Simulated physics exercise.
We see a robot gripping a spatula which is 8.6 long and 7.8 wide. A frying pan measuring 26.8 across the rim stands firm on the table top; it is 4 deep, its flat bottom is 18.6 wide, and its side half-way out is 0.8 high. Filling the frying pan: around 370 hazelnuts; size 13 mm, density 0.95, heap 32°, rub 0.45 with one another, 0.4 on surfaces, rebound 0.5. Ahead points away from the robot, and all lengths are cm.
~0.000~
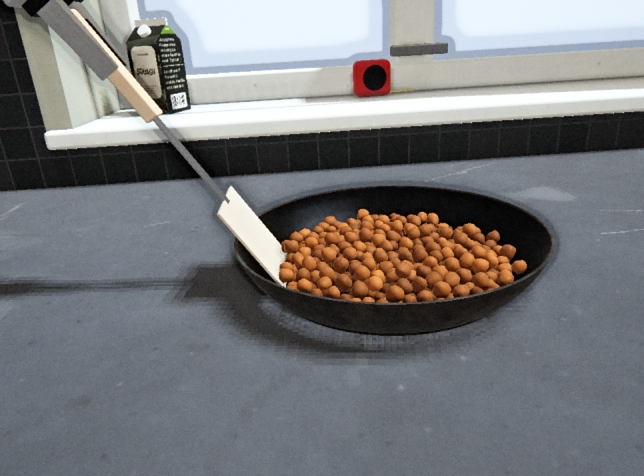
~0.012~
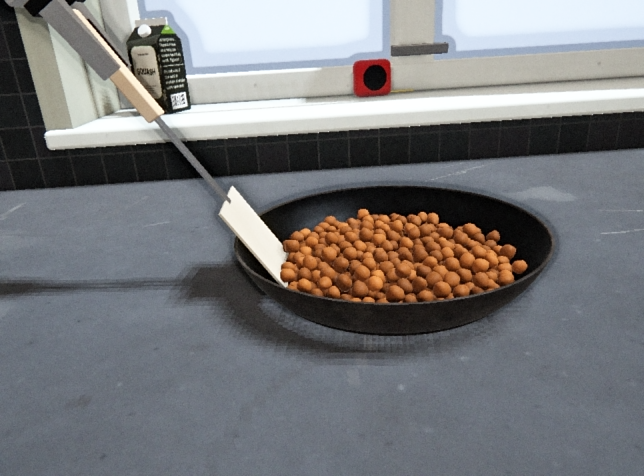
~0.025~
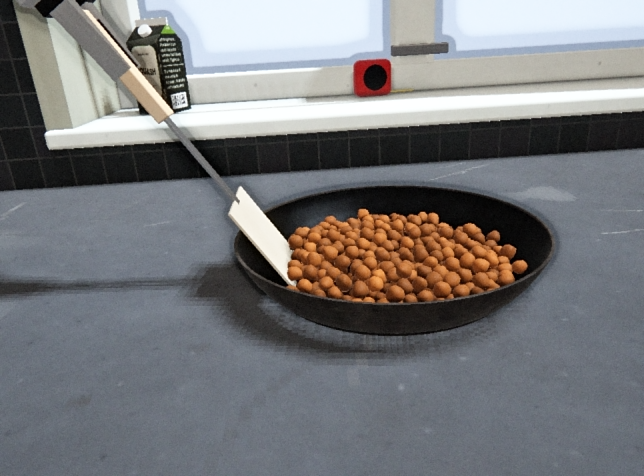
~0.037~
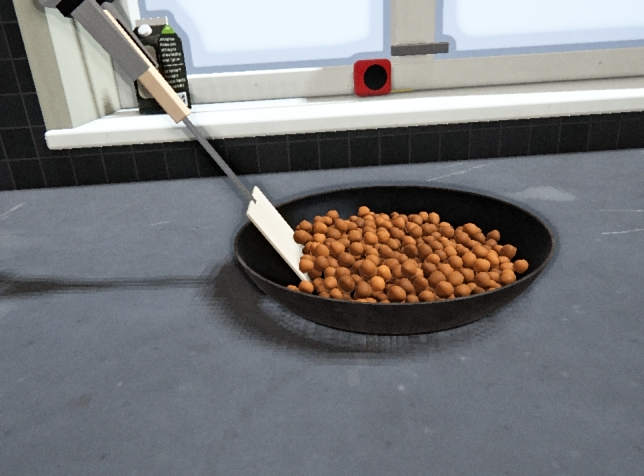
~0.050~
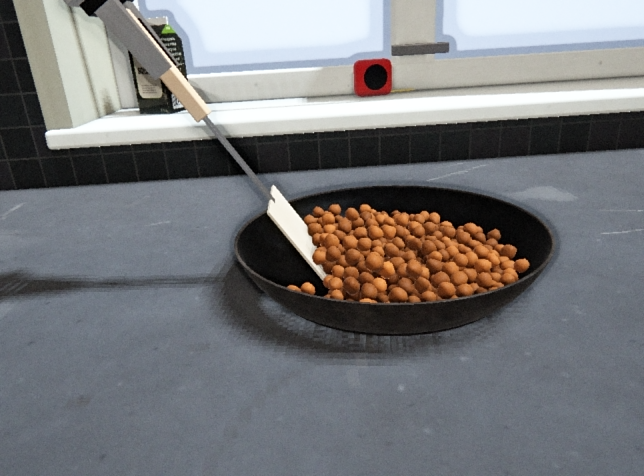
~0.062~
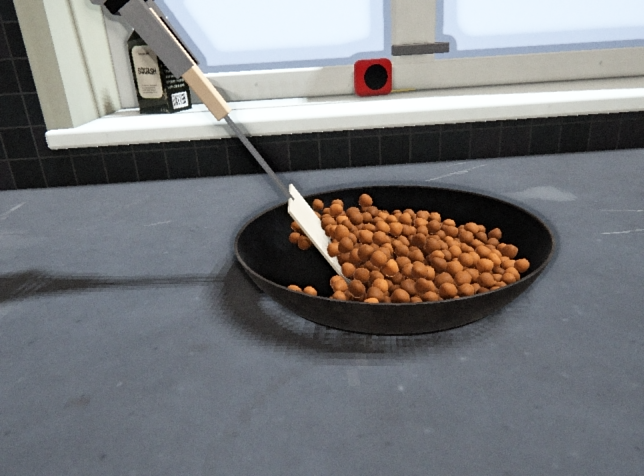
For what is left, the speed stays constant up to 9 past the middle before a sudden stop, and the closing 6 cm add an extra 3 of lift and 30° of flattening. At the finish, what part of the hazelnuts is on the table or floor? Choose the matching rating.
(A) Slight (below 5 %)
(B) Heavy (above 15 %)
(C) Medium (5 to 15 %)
Option B: Heavy (above 15 %).
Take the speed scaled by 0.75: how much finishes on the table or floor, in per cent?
The share would be near 15 in a hundred.
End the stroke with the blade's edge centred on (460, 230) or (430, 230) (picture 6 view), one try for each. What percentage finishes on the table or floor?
Roughly 15 and 10 per cent.
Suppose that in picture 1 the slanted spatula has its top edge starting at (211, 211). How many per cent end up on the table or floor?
I'd estimate around 20 per cent.
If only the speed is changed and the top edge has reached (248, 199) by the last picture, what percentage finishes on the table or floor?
That share would be some 5 percent.
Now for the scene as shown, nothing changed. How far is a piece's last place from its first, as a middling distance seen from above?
About 4 cm.
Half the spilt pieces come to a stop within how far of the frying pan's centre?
Distance, approx.: 34 cm.
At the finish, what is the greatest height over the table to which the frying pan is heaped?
Peak at rest, approximately 4.5 centimetres.
After 0.09 s, sloping 57°, highest piece 8 above the table; 367 in the frying pan.
After 0.12 s, sloping 50°, highest piece 9 above the table; 366 in the frying pan, 1 on the blade or in flight.
After 0.34 s, sloping 27°, highest piece 16 above the table; 277 in the frying pan, 72 on the table or floor, 18 on the blade or in flight.
After 1.39 s, sloping 27°, highest piece 4 above the table; 277 in the frying pan, 90 on the table or floor.
In the end, 277 in the frying pan, 90 on the table or floor. That is 25 % on the table or floor.
